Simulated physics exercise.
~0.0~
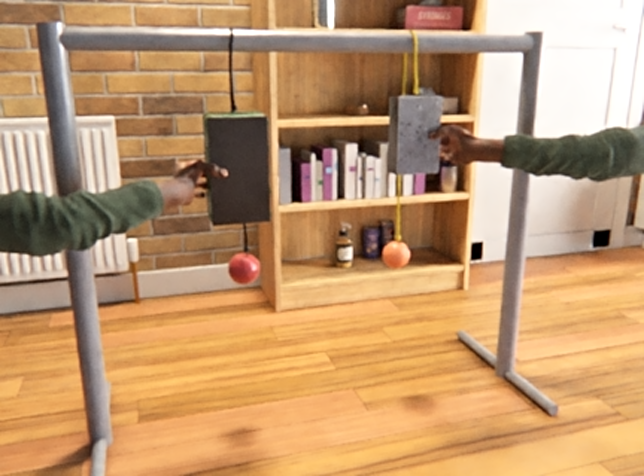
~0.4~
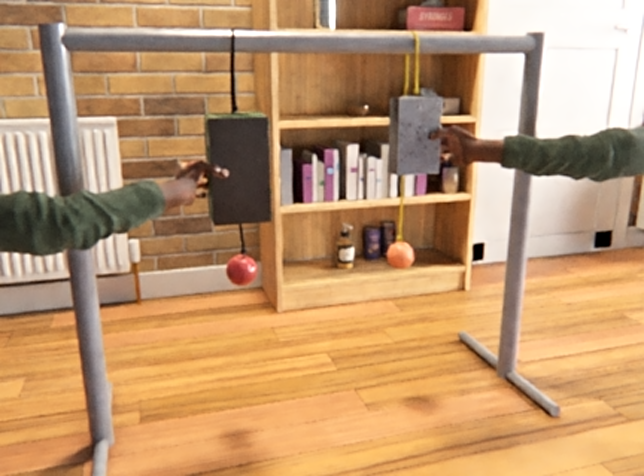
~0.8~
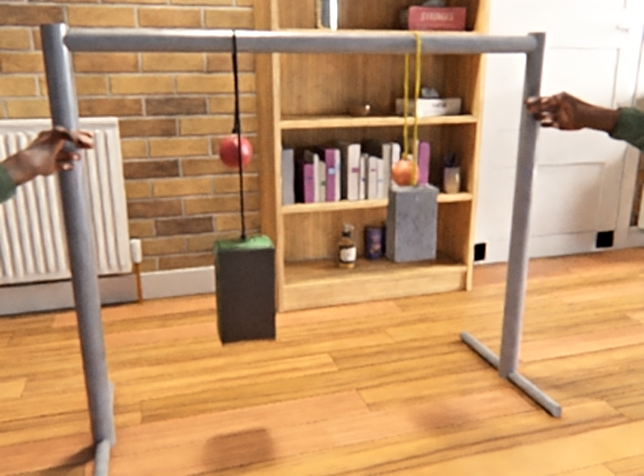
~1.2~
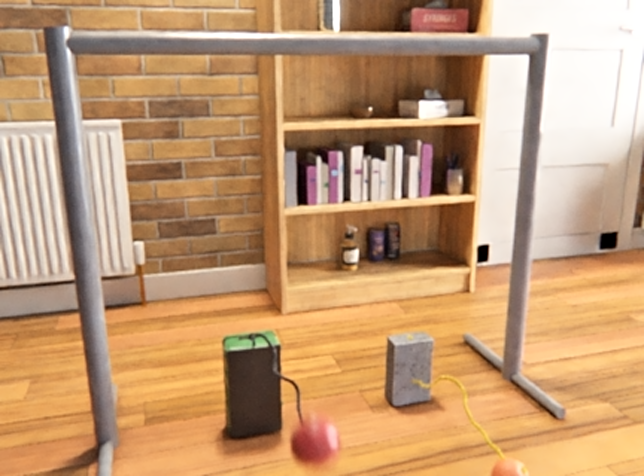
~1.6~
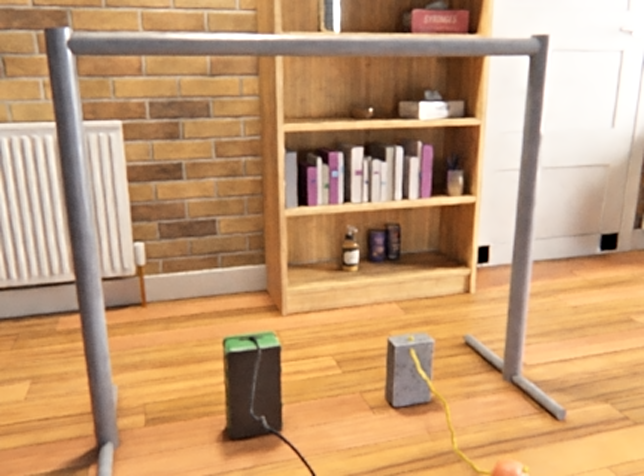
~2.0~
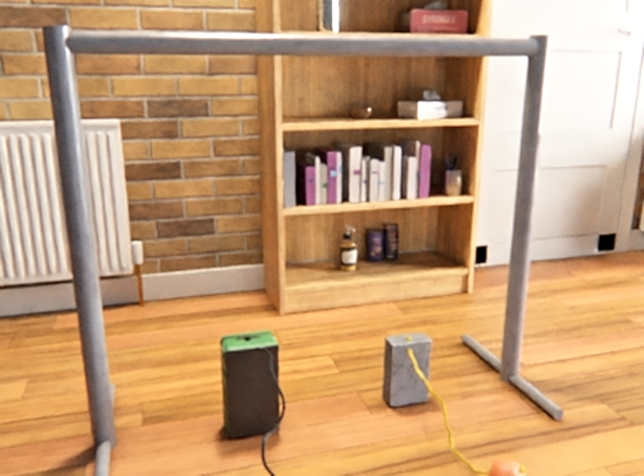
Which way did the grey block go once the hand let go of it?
The grey block went down, dropping from beneath the rail to the wooden floor.
